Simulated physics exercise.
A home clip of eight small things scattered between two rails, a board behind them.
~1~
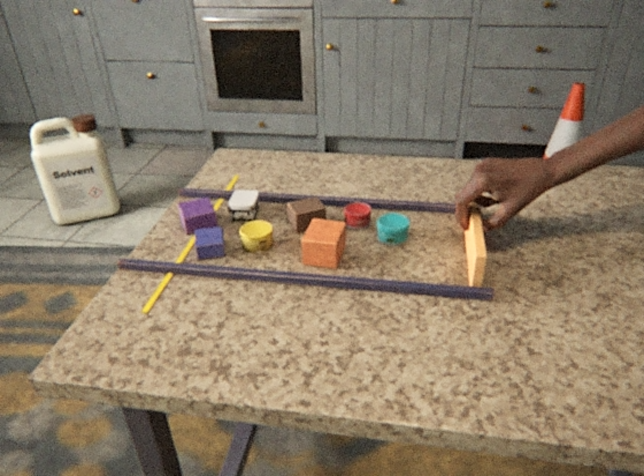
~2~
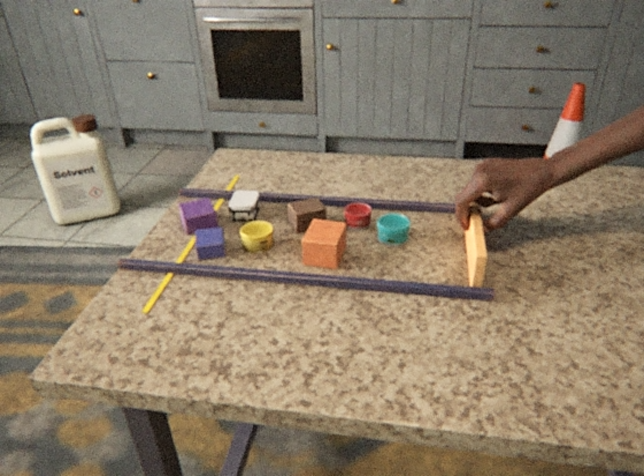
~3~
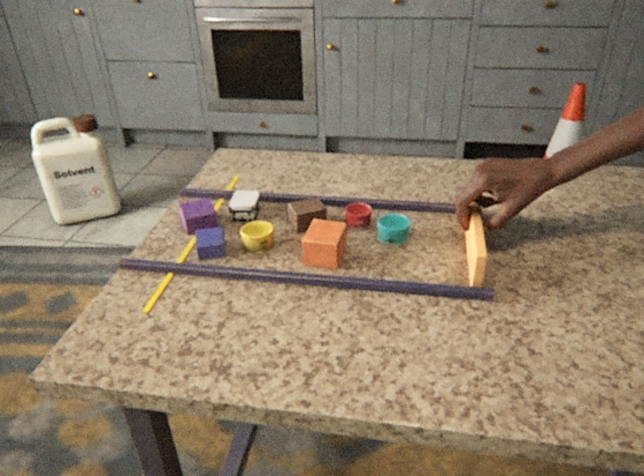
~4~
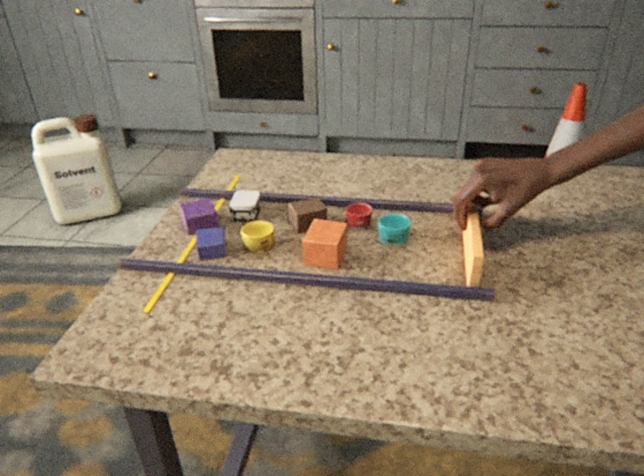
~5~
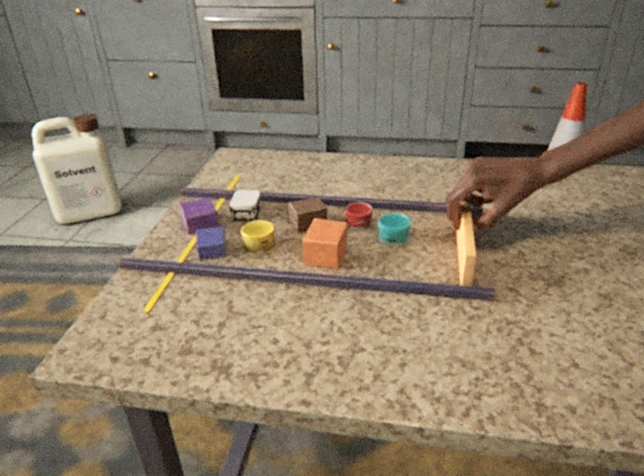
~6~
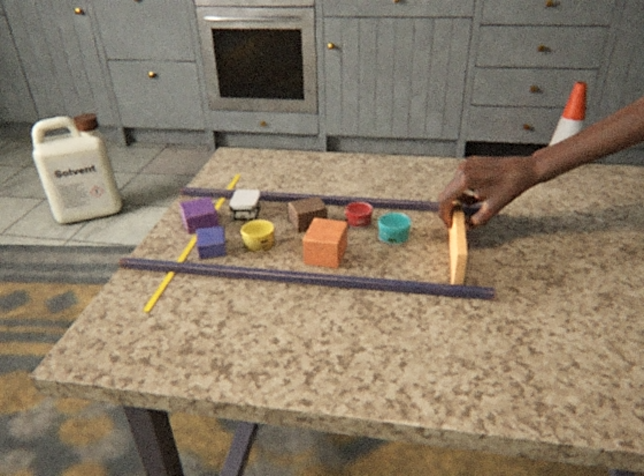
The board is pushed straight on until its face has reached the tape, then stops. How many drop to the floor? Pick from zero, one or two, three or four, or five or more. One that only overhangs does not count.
The number that fall off is one or two.
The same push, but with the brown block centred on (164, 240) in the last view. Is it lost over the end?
It falls.
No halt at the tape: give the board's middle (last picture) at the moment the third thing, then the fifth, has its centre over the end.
About (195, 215), then (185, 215).
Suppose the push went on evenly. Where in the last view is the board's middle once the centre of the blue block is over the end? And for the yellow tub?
Its middle is around (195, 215) and around (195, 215).
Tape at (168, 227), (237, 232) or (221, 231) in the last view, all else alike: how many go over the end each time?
In that order 5, 0 and 0.
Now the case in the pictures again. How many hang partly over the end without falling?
The number is 3.
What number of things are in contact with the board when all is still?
In contact: 3.
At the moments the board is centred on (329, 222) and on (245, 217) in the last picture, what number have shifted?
The counts are 4 and 8.
A little later, none off yet; purple block at rest near (199, 215); blue block at rest near (211, 242); white case at rest near (246, 206).
Next, none off yet; purple block at rest near (199, 215); blue block shifted a little near (195, 243); white case shifted a little near (234, 202).
When it is over, the number that fall off is one or two; down, white case and purple block.
